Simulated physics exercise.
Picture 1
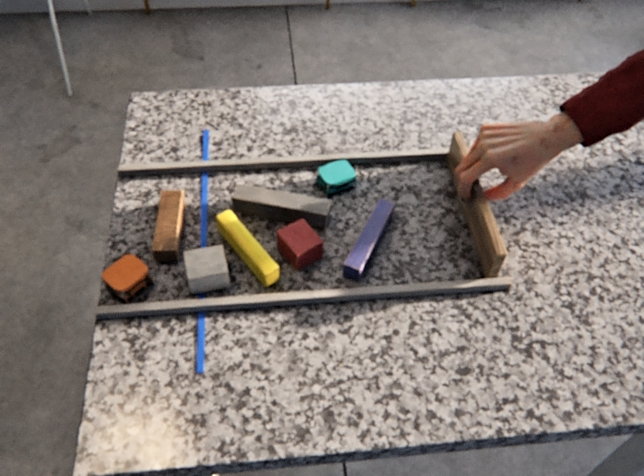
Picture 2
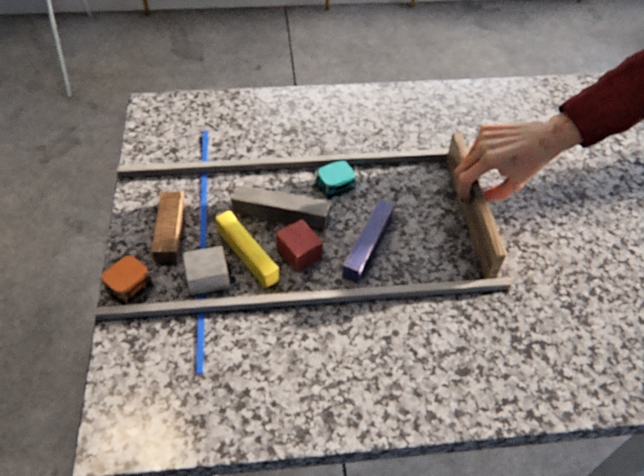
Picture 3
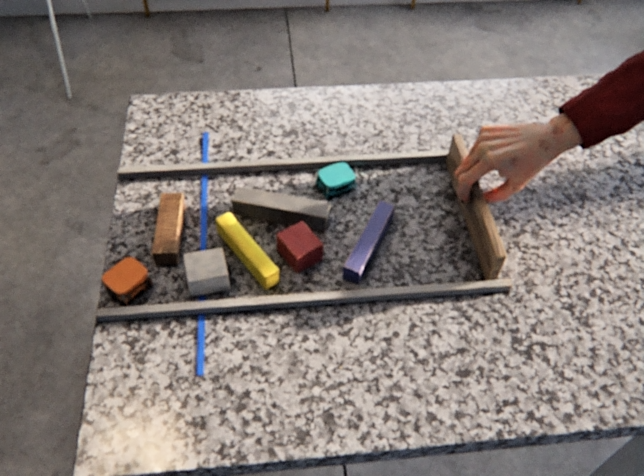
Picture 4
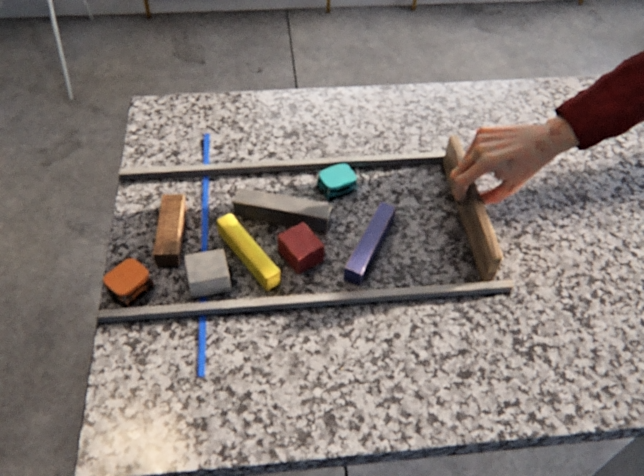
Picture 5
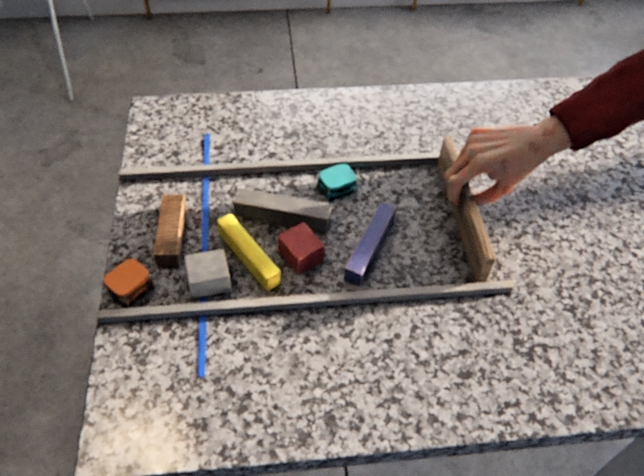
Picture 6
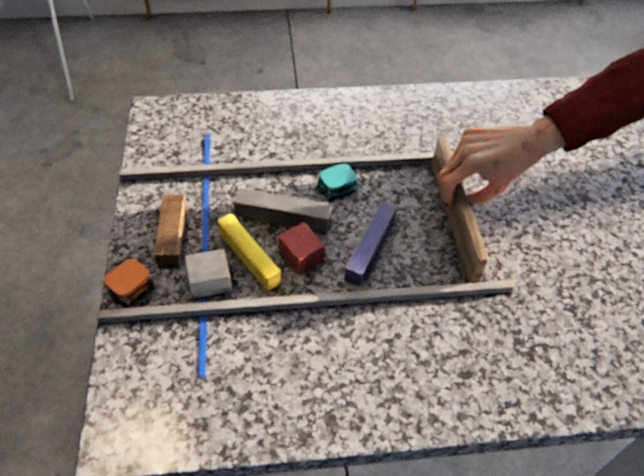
On a speckled stone tabletop, bars and blocks of several colours lie scattered between two long rails, with a blue tape line crossing near the left. A hand holds an upright wooden board at the right, keeping nearly still at first, then slides it slightly left while the pieces stay put.
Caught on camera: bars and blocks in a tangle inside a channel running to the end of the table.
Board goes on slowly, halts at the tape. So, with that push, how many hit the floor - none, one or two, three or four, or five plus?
I'd say one or two.
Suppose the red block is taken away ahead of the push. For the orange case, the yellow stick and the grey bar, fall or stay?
As for the orange case, it is not retained; the yellow stick is retained; the grey bar is retained.
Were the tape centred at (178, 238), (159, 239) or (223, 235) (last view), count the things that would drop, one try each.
So, one try after another, the floor gets 3, then 4, then 1.
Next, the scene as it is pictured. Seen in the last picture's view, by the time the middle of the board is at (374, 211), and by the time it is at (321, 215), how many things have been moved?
The first count is 1, and then it's 4.
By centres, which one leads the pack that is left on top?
The one in question is the white block.
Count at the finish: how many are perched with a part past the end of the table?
The count would be 1.
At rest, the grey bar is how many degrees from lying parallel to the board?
It is near 20° out of line.
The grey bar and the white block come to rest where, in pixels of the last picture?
(162, 205) and (111, 282), approximately.
Soon after, none off yet; orange case at rest near (129, 283); brown bar at rest near (171, 229); white block at rest near (209, 274).
Then, none off yet; orange case at rest near (129, 283); brown bar moving near (161, 229); white block moved a little near (196, 276).
At rest, the number that fall off is one or two; fallen, orange case.
